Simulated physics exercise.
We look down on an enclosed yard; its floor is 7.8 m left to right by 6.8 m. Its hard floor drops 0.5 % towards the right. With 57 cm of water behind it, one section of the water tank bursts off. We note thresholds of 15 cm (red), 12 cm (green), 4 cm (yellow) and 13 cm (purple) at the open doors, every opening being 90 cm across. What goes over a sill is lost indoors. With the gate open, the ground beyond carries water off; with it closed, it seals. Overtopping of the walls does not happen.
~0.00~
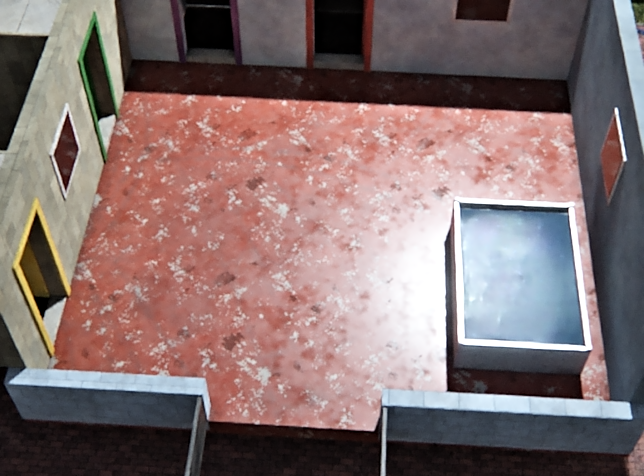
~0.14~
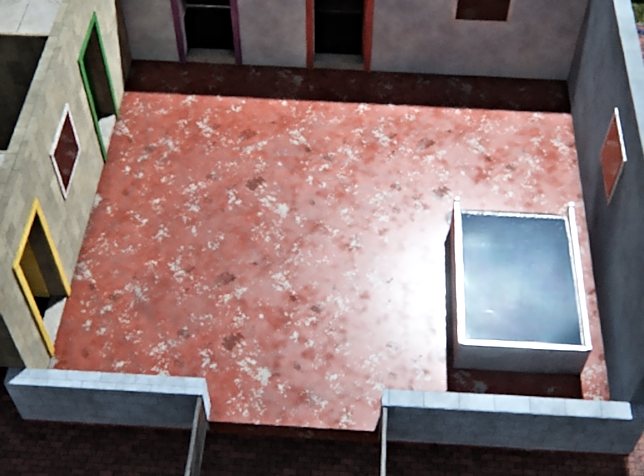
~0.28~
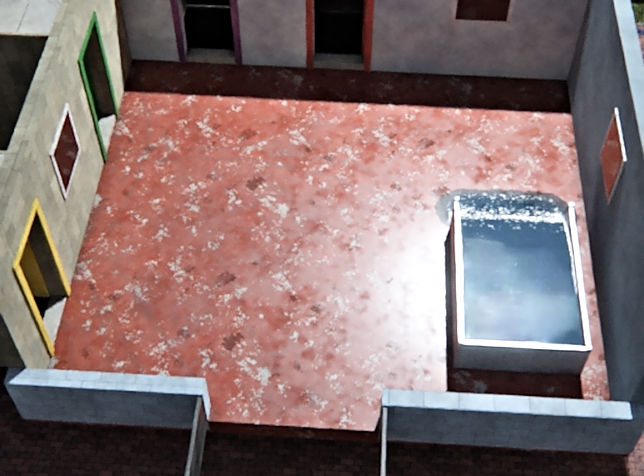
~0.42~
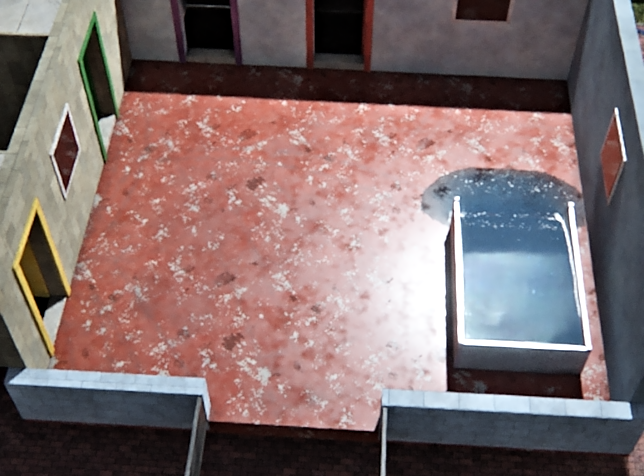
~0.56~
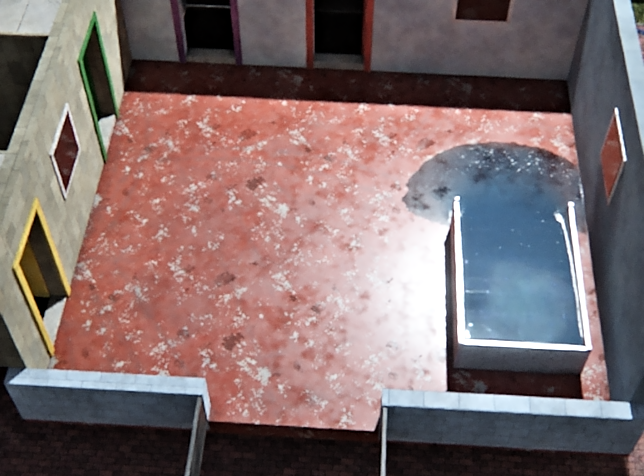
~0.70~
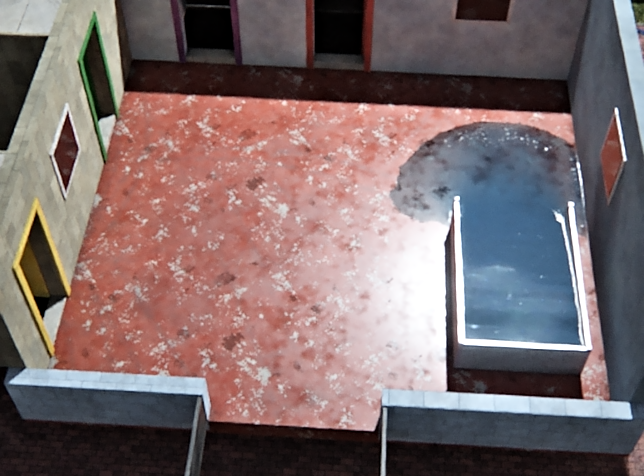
A walled yard with a mottled red floor had a rectangular water tank at the right; its far side gave way, and water poured out, spreading over the floor behind it in a widening rounded pool.
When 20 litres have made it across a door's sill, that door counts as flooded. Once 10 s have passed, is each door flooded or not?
In the end red door: The inflow ends up lower than the cap; green door: The inflow ends up lower than the cap; yellow door: The inflow ends up lower than the cap; purple door: The inflow ends up lower than the cap.
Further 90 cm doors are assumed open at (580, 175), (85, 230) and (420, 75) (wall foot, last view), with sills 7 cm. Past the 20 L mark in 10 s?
Door 1: Higher; door 2: Lower; door 3: Higher.
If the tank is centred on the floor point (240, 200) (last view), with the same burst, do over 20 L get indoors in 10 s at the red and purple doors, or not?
Red: Too much; purple: Too much.
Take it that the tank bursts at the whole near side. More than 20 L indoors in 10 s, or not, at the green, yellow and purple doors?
Green short, yellow beyond, purple short.
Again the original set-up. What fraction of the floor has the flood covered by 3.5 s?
Roughly 30 % of the floor.
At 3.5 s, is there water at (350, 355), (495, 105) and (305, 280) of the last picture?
Well, the first is untouched by it, the next drenched, the last untouched by it.
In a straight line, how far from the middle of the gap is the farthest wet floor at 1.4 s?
Some 3.6 metres from the gap.
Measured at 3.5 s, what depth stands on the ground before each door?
Door by door in cm, red shows 14, green shows 0, yellow shows 0, purple shows 3.
After 1.4 s water covers 20 % of the floor and is deepest (26 cm) near (526, 226); red door not reached, green door not reached, yellow door not reached, purple door not reached.
After 2.2 s water covers 25 % of the floor and is deepest (40 cm) near (555, 86); red door 5 cm at the sill, 0 L in, green door not reached, yellow door not reached, purple door not reached.
After 3.5 s water covers 30 % of the floor and is deepest (28 cm) near (545, 86); red door 14 cm at the sill, 0 L in, green door not reached, yellow door not reached, purple door 3 cm at the sill, 0 L in.
After 6.0 s water covers 60 % of the floor and is deepest (16 cm) near (140, 73); red door 7 cm at the sill, 0 L in, green door 14 cm at the sill, 0 L in, yellow door not reached, purple door 5 cm at the sill, 0 L in.
After 10.0 s water covers 85 % of the floor and is deepest (12 cm) near (41, 394); red door 4 cm at the sill, 0 L in, green door 6 cm at the sill, 3 L in, yellow door 4 cm at the sill, 0 L in, purple door 8 cm at the sill, 0 L in.
